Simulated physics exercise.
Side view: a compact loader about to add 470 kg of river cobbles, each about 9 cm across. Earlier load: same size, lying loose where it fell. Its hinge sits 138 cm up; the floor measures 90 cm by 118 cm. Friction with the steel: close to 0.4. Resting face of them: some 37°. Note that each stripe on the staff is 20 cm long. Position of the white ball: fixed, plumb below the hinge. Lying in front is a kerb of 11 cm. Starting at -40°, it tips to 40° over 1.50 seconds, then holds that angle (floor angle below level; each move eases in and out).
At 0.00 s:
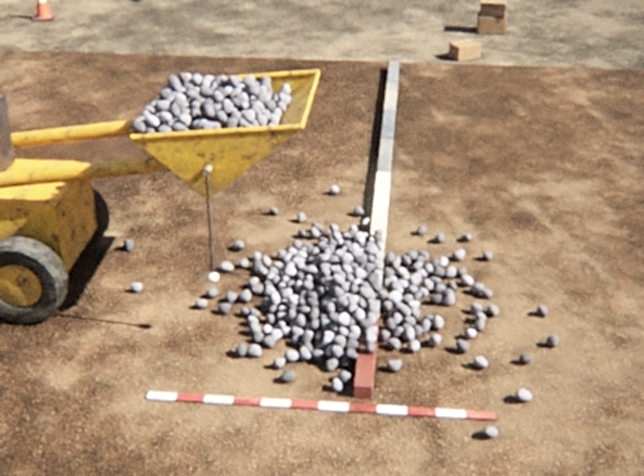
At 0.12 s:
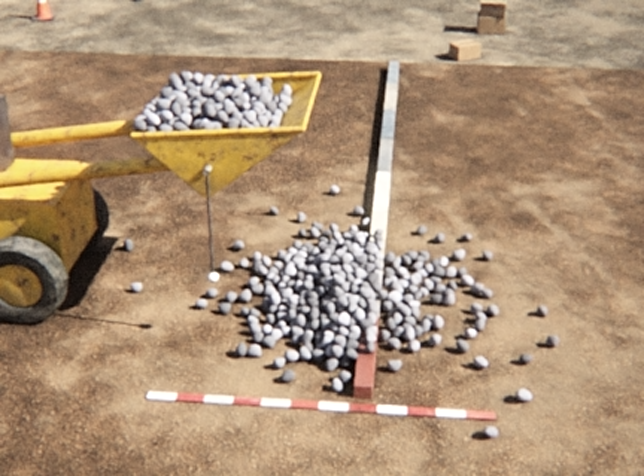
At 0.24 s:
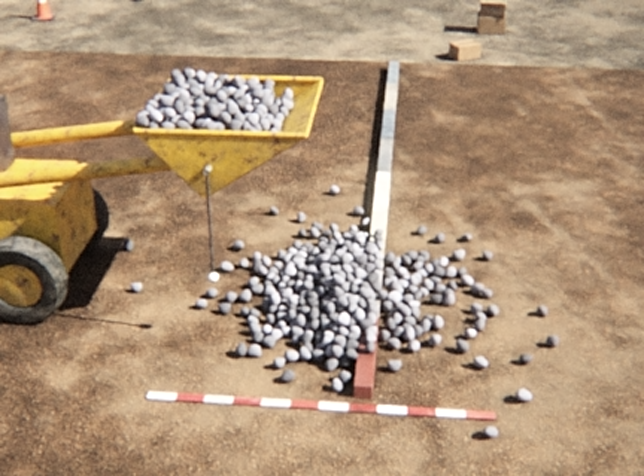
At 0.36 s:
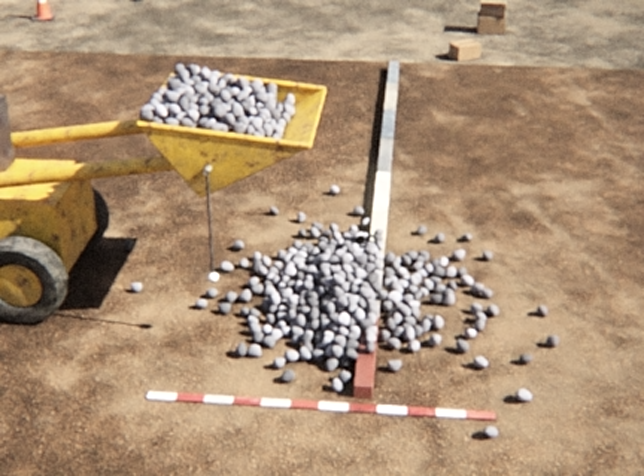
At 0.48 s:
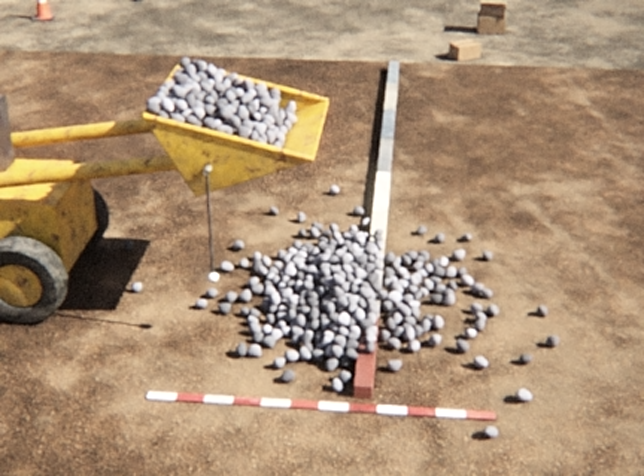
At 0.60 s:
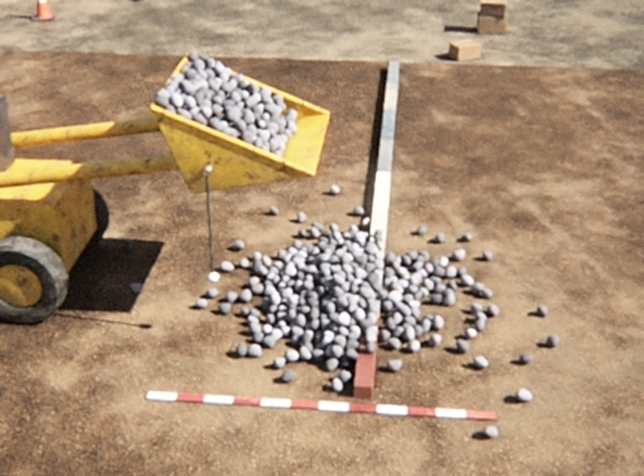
The footage shows a yellow loader holding a bucket of grey cobbles beside a loose pile lying across a low kerb; the bucket gradually tilts downward to the right, its stones shifting slightly, while the pile stays still.
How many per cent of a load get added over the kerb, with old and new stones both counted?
38 %.
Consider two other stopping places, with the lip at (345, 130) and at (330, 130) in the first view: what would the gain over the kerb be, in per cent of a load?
I'd guess close to 80 per cent first and close to 60 per cent second.
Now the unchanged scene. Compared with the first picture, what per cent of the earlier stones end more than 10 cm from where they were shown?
Around 25 in a hundred.
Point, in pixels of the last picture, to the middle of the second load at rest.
I'd point to about (351, 280).
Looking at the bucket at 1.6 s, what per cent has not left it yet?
I'd say about 40 per cent.
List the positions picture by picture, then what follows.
In the first frame, lip at (302, 127), floor tilted -40°, highest stones at (205, 85). The earlier load is highest near (341, 268), 27 cm above ground level, 83 % on this side of the kerb, 19 % over the kerb.
In the second frame, lip at (303, 129), floor tilted -39°, highest stones at (200, 83); the stones move at 0.1 m/s on average.
In the third frame, lip at (306, 136), floor tilted -34°, highest stones at (192, 81); the stones move at 0.2 m/s on average.
In the fourth frame, the bucket is at -28°, its lip at (310, 146); the top of the load is at (189, 76); the stones move at 0.3 m/s on average.
In the fifth frame, lip at (313, 159), floor tilted -21°, highest stones at (192, 70); the stones move at 0.3 m/s on average.
In the sixth frame, the bucket is at -12°, its lip at (314, 174); the top of the load is at (196, 66); the stones move at 0.3 m/s on average.
After 1.1 s the floor is at 27°; in per cent of one load, 99 in the bucket, 84 on this side of the kerb, 19 over the kerb; the foremost stones are at (535, 325).
After 1.6 s the floor is at 40°; in per cent of one load, 38 in the bucket, 145 on this side of the kerb, 19 over the kerb; the foremost stones are at (535, 325).
After 2.0 s the floor is at 40°; in per cent of one load, 6 in the bucket, 160 on this side of the kerb, 37 over the kerb; the foremost stones are at (535, 325).
After 4.7 s the floor is at 40°; in per cent of one load, 0 in the bucket, 145 on this side of the kerb, 57 over the kerb; the foremost stones are at (556, 317). Net gain over the kerb, 38.
